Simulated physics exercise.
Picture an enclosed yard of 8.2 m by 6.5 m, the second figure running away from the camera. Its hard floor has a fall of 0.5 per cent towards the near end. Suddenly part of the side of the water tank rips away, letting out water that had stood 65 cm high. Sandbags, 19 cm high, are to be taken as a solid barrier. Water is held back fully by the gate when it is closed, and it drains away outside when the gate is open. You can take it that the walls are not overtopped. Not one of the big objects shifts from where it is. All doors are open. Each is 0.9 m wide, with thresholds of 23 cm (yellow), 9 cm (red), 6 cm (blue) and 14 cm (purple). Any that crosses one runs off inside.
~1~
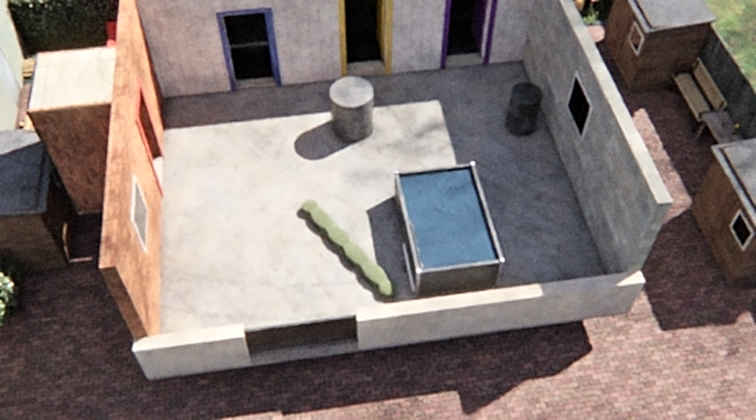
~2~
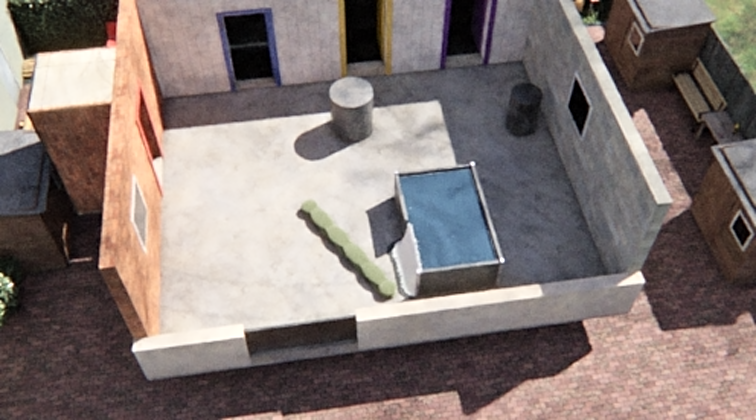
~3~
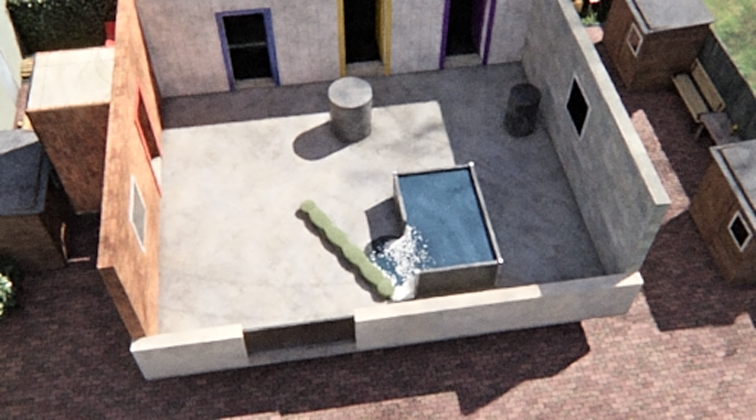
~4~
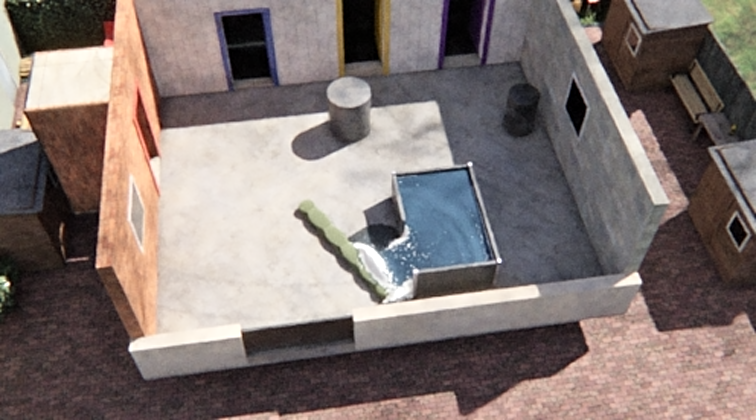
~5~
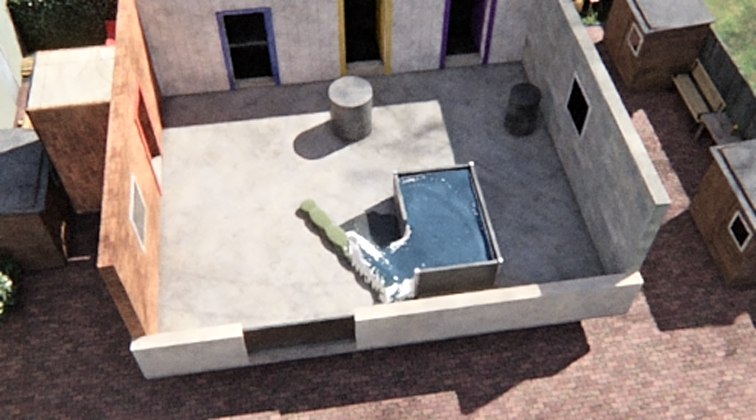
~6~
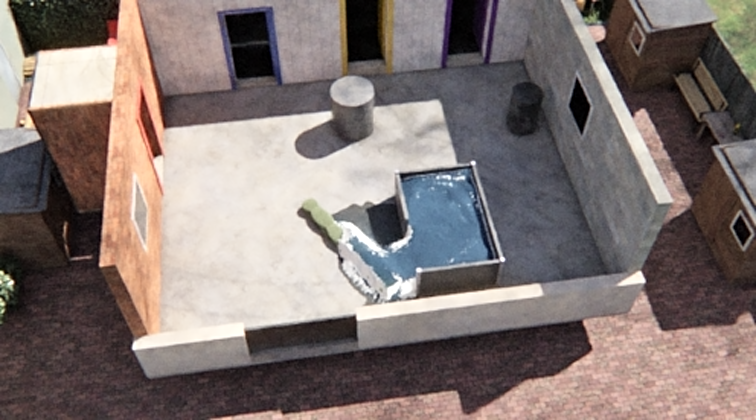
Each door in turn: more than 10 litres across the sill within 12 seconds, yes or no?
Answers: Yellow door, no; red door, no; blue door, yes; purple door, no.
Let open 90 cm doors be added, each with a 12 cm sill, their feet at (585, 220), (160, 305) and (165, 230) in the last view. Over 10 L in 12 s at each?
In that order: Short of it, beyond it, short of it.
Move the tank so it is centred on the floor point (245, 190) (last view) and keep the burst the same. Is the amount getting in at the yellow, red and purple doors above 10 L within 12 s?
Compared with that limit, yellow falls short, red overshoots and purple falls short.
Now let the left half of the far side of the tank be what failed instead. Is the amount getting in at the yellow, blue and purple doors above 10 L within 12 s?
Door by door - yellow: Within bounds, blue: Within bounds, purple: Within bounds.
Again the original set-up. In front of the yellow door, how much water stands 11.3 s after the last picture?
About 3.0 cm.
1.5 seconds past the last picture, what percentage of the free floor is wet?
Around 40 per cent wet.
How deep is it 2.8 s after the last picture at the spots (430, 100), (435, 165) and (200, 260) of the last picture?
Spot one 1 cm, spot two 0 cm, spot three 5 cm.
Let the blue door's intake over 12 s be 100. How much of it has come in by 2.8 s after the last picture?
Roughly 5 percent is in by then.
Then, 0.7 s after the last picture water covers 20 % of the floor and is deepest (44 cm) near (397, 281); yellow door not reached, red door not reached, blue door not reached, purple door not reached.
Then, 1.5 s after the last picture water covers 40 % of the floor and is deepest (35 cm) near (397, 281); yellow door not reached, red door not reached, blue door not reached, purple door not reached.
Then, 2.8 s after the last picture water covers 50 % of the floor and is deepest (24 cm) near (397, 281); yellow door not reached, red door not reached, blue door 10 cm at the sill, 3 L in, purple door not reached.
Then, 6.3 s after the last picture water covers 80 % of the floor and is deepest (14 cm) near (214, 91); yellow door 2 cm at the sill, 0 L in, red door 3 cm at the sill, 0 L in, blue door 9 cm at the sill, 29 L in, purple door 3 cm at the sill, 0 L in.
Then, 11.3 s after the last picture water covers 95 % of the floor and is deepest (8 cm) near (507, 118); yellow door 3 cm at the sill, 0 L in, red door 4 cm at the sill, 0 L in, blue door 4 cm at the sill, 47 L in, purple door 4 cm at the sill, 0 L in.
